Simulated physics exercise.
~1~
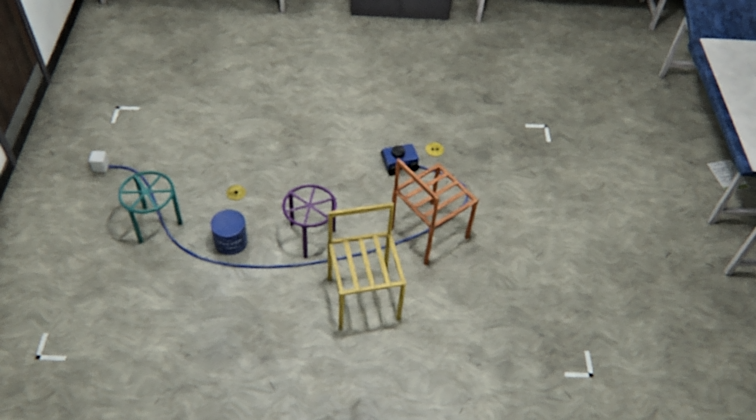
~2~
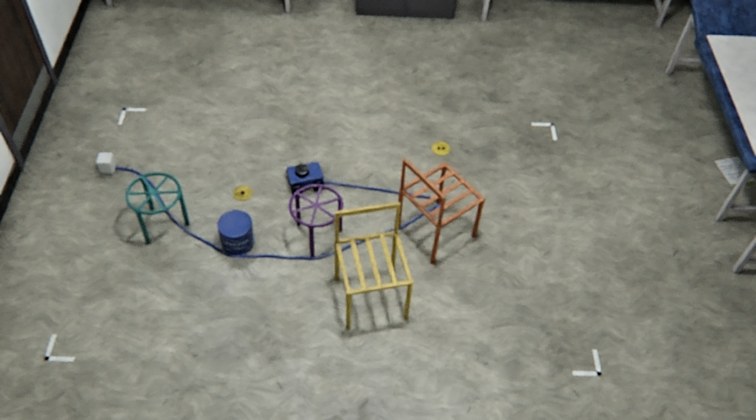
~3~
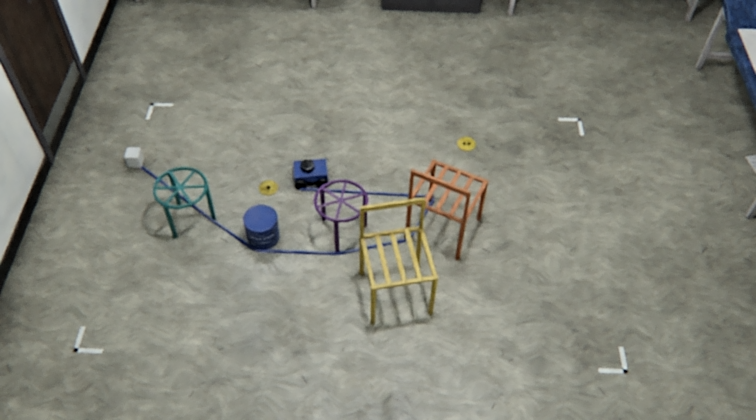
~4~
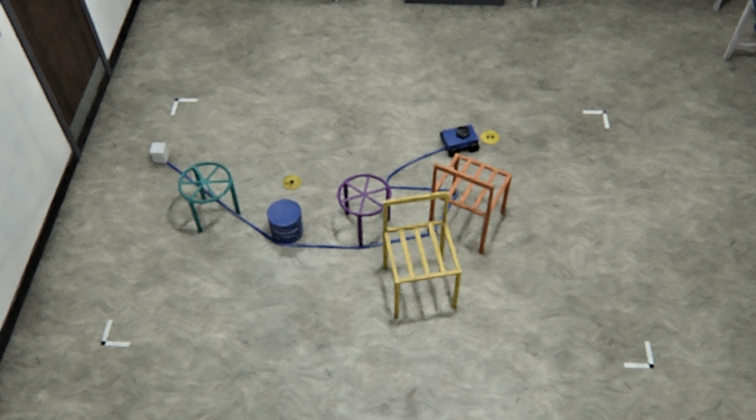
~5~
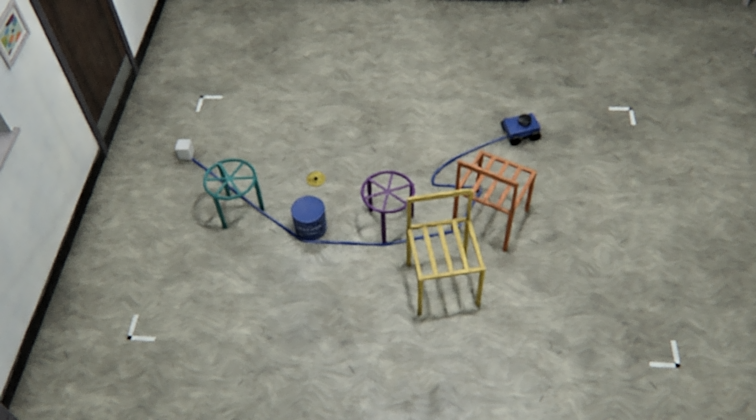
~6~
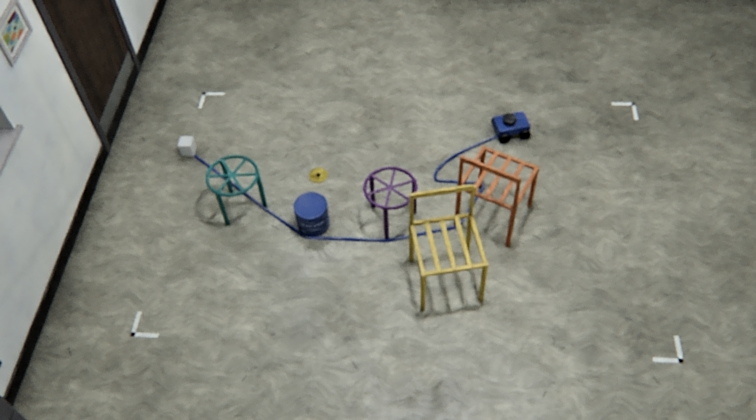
A blue cart trailing a cord drives left, then right, and the orange chair gets shifted.
